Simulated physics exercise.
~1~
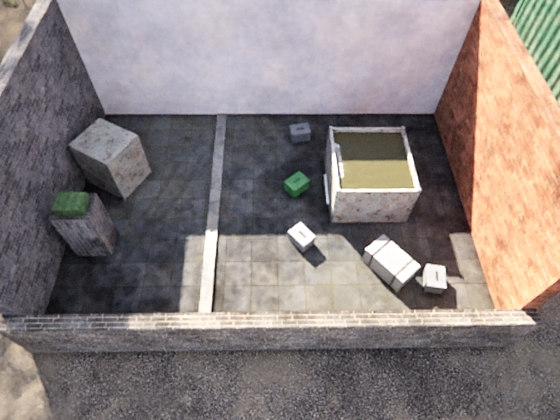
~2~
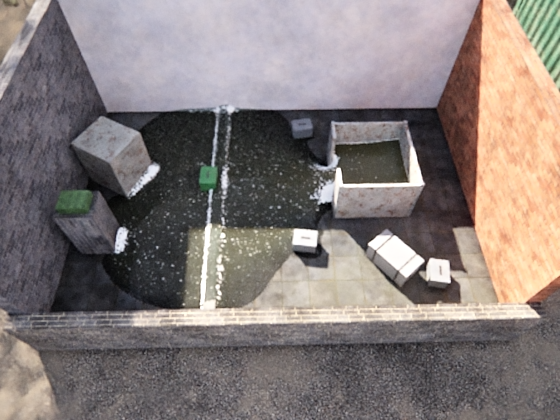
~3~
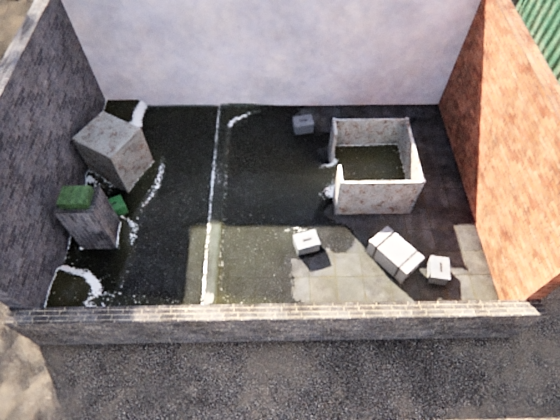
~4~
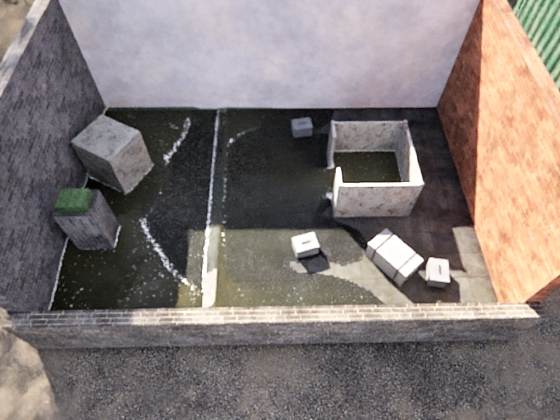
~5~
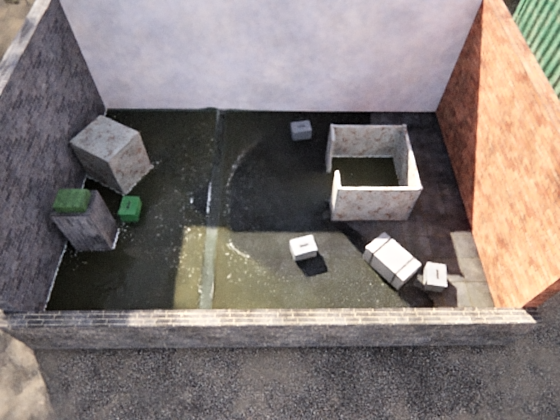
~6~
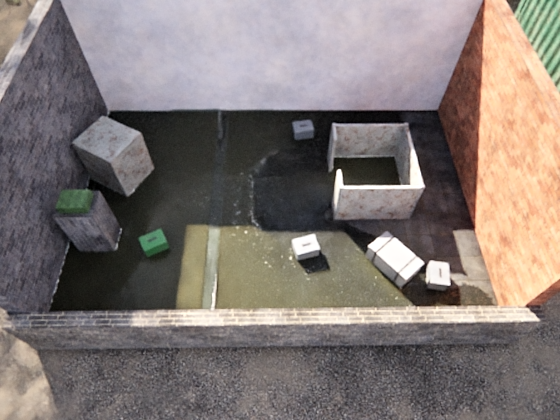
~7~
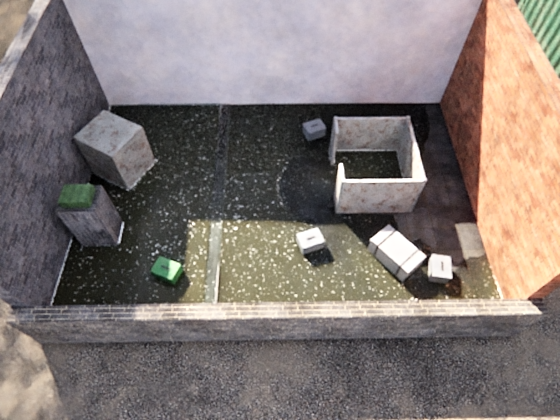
The clip opens on a walled yard crossed by a low kerb, with a square tank of murky water, a green tote and several pale boxes to the right of the kerb. The tank's left side gives way, and foaming water spreads left, carrying the green tote to the kerb. The tote crosses it and reaches the large blocks by the left wall, where it slips out of sight. It reappears beside them, then drifts right and toward the near wall while the pale boxes barely shift. It ends afloat near that wall, still left of the kerb.
